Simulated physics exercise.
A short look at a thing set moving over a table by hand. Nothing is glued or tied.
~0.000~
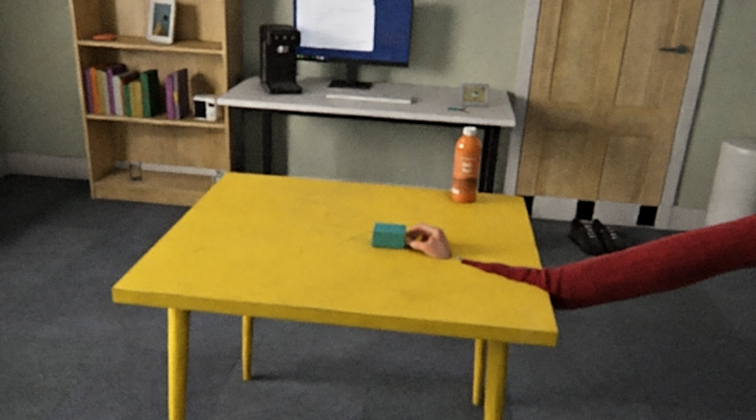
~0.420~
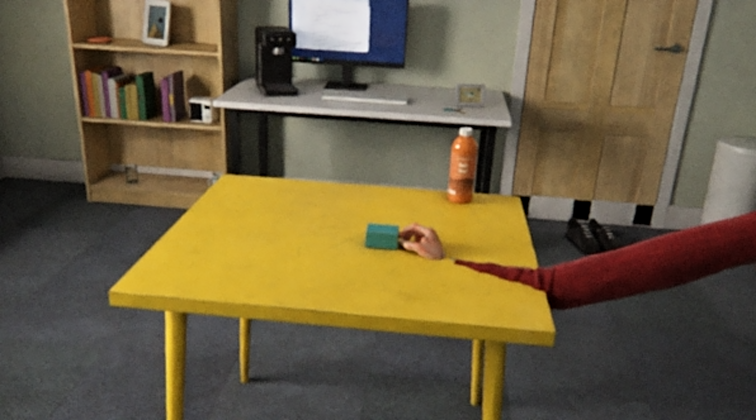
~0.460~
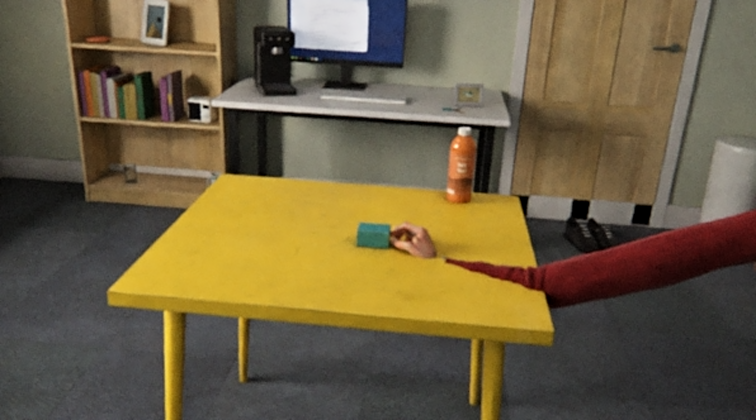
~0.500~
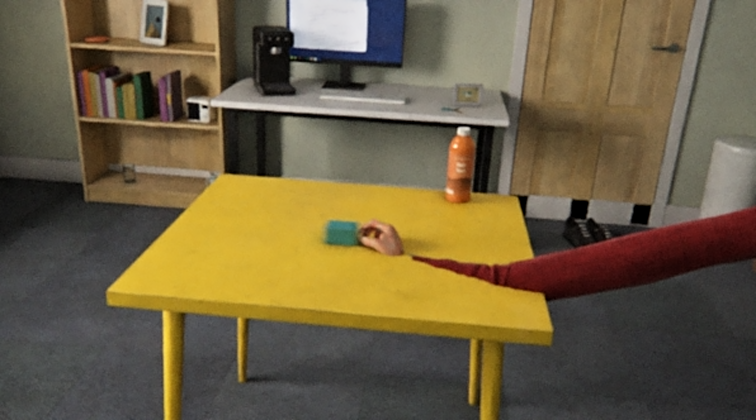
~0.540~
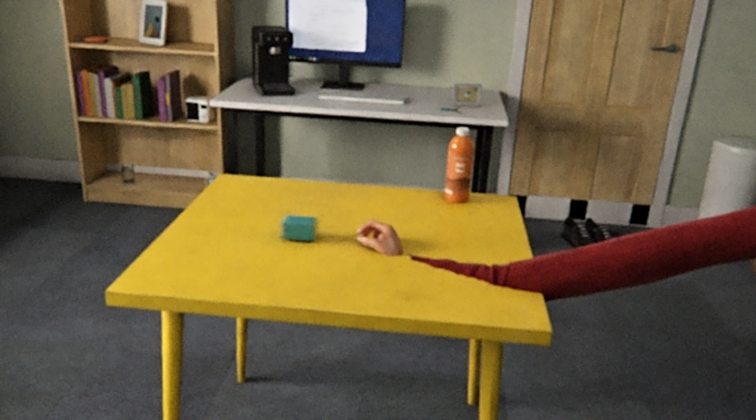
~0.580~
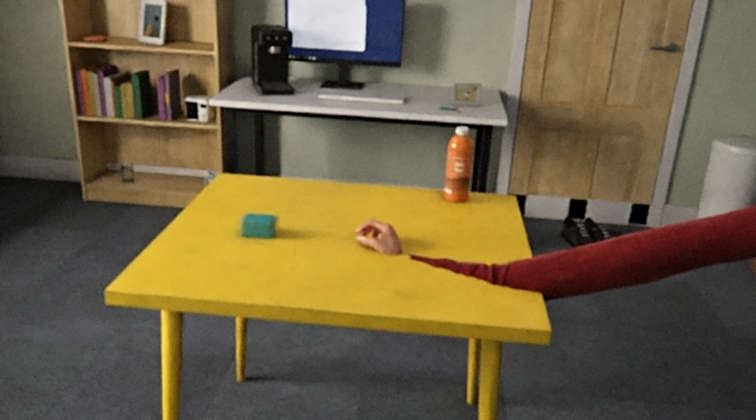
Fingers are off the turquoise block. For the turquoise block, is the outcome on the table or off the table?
The turquoise block falls off the table.
After 0.68 s, turquoise block shifted well along near (171, 218).
After 0.88 s, turquoise block now off the table.
After 0.98 s, things are still on the move.
After 1.18 s, as before.
In the end (1.3 s), off the table, turquoise block.
